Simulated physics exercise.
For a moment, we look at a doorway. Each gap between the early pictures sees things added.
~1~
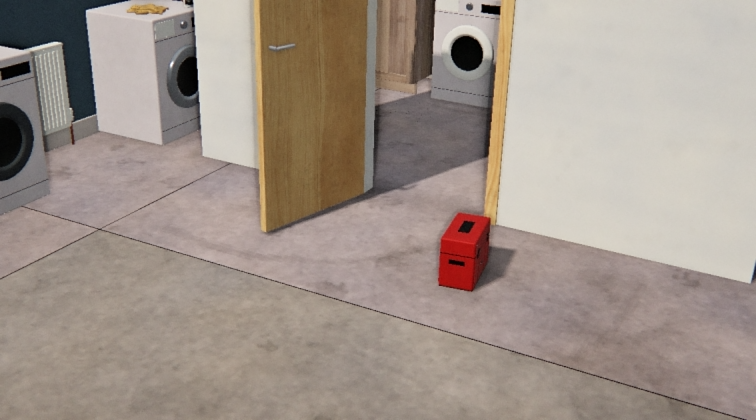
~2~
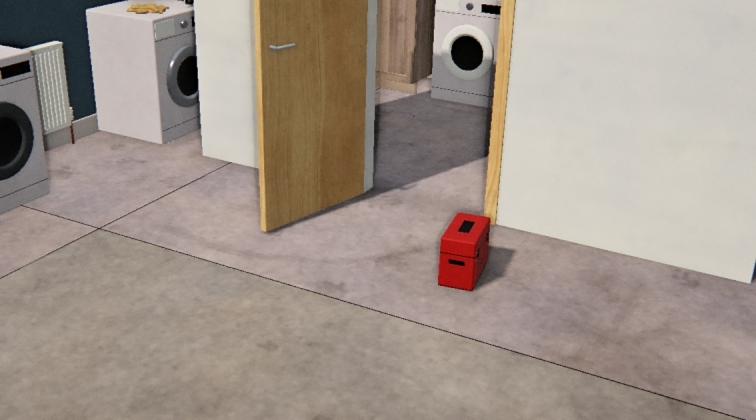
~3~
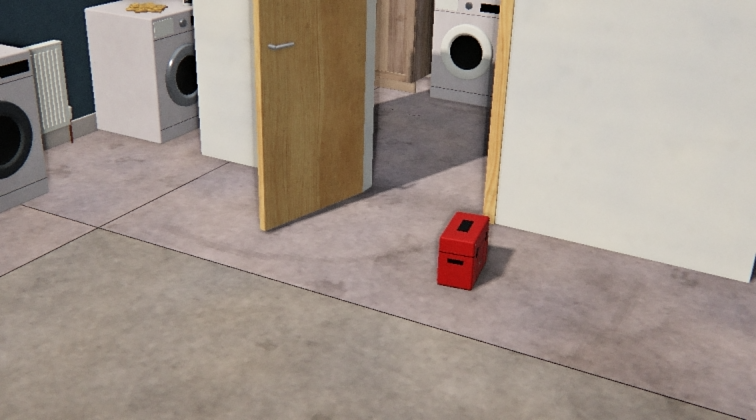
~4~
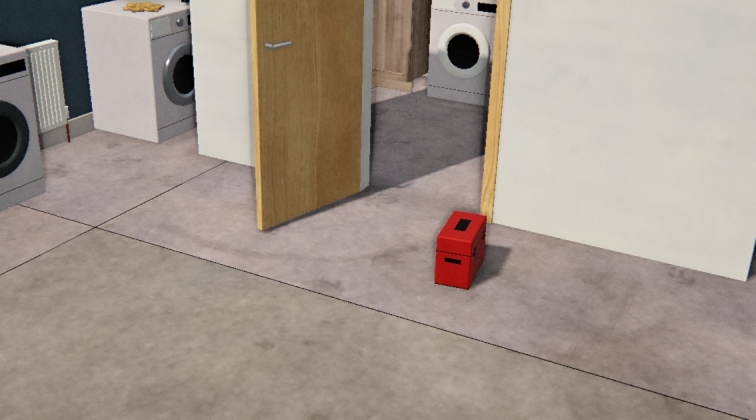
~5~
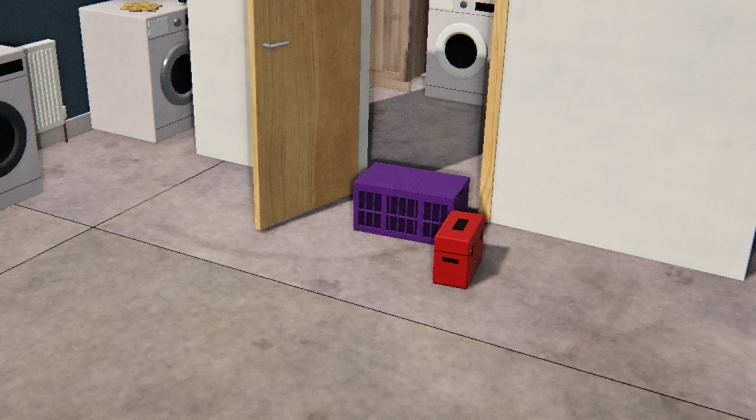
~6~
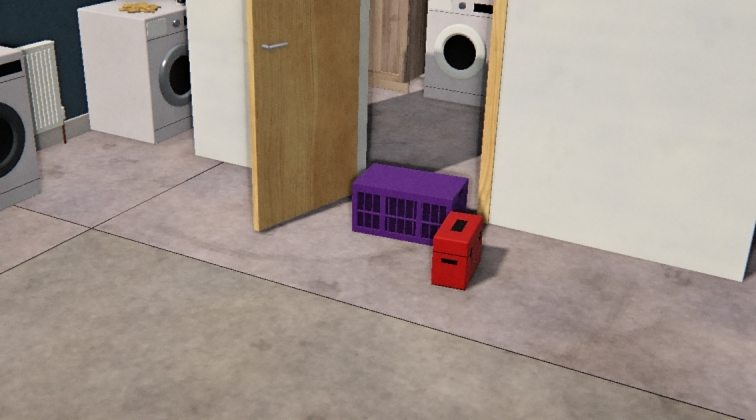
A purple slatted crate appears in the doorway, behind and to the left of a red toolbox that sits alone on the floor at first. The wooden door stays wide open and still, with washing machines beyond, and the crate and toolbox then remain in place.
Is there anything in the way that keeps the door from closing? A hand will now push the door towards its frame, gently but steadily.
Okay, the door ends up with a gap before the frame.
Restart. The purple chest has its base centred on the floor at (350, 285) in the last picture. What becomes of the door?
What you'd see next is that it swings to completion.
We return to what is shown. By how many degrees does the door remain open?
Near 55° open.
Then, 0.50 s past the last view, door at 92°.
Then, 0.90 s past the last view, door at 65°.
Then, 1.10 s past the last view, door at 58°; purple chest displaced a little near (421, 204).
Finally, door at 56°; both still in place. Final places as the last picture's camera would see them, purple chest near (425, 204).
